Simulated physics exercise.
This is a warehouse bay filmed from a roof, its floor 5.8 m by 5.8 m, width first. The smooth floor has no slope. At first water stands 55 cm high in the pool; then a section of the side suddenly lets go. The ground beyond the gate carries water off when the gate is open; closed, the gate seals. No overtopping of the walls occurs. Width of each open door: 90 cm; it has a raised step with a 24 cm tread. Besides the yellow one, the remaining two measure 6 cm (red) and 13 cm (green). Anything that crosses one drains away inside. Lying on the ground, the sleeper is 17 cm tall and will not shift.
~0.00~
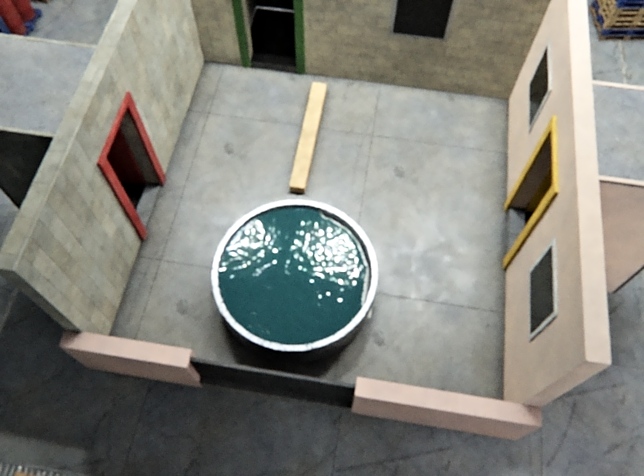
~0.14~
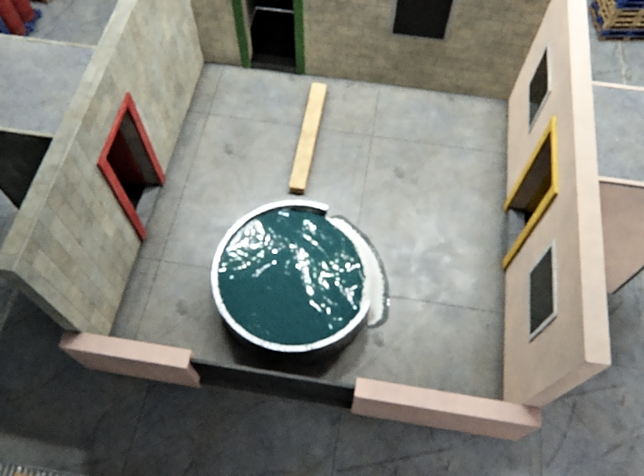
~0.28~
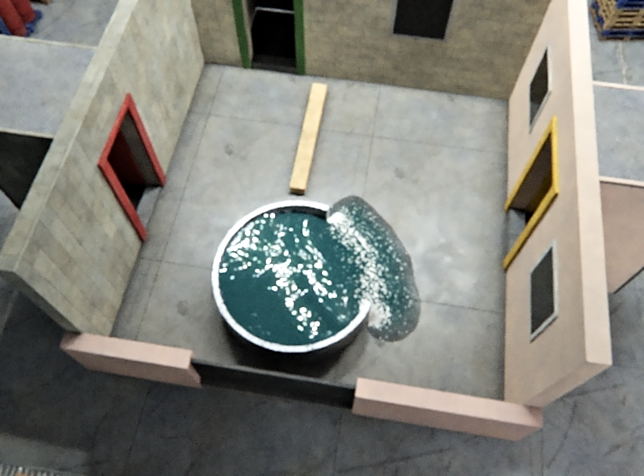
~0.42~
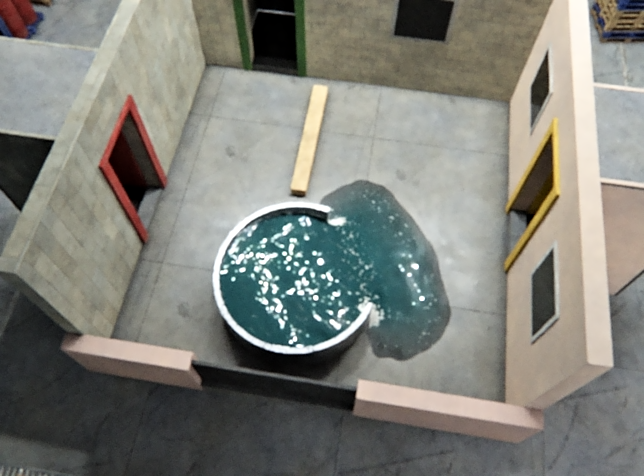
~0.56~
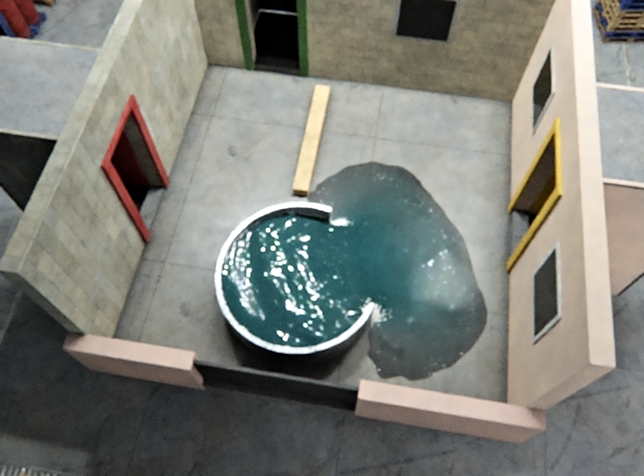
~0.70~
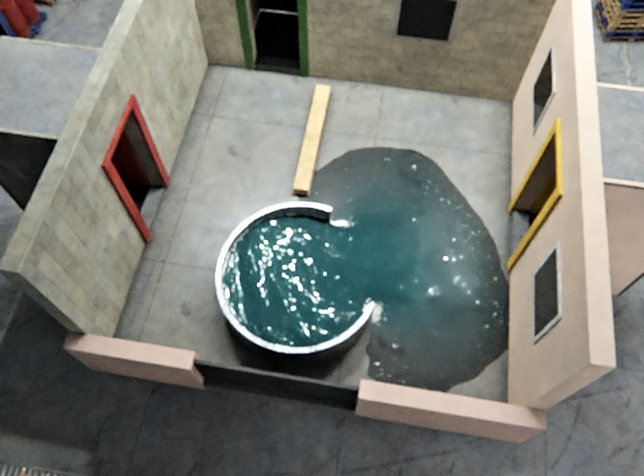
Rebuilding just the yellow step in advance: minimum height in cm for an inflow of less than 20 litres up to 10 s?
Roughly 22 cm.
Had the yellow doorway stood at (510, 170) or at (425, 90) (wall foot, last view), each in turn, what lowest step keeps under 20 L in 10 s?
Roughly 14.0 cm for the first and 13.0 cm for the second.
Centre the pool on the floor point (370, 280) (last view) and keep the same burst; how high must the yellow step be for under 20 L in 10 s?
Then about 29 centimetres at the least.
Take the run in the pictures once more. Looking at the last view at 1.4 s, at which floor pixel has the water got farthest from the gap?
Near (492, 115).
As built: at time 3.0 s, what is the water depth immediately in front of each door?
Red door 0 cm, yellow door 21 cm, green door 0 cm.
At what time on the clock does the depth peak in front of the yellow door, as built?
1.6 s.
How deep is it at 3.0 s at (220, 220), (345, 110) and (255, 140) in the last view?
The three readings, in order, are 0, 1 and 0 cm.
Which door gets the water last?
Last: Red.
After 1.4 s water covers 40 % of the floor, deepest (26 cm) near (509, 248); 25 cm at the yellow door, 0 litres in over its 18 cm step.
After 3.0 s water covers 45 % of the floor, deepest (34 cm) near (511, 125); 21 cm at the yellow door, 42 litres in over its 18 cm step.
After 10.0 s water covers 95 % of the floor, deepest (12 cm) near (345, 354); 9 cm at the yellow door, 47 litres in over its 18 cm step.
At the yellow door as built, the water arrived by 0.9 s and peaked near 29 cm at 1.6 s.
With a step of 19 cm, 38 litres would have come in within the 10 s; with 25.5 cm, 6 litres. So under 20 litres takes about 22 cm.
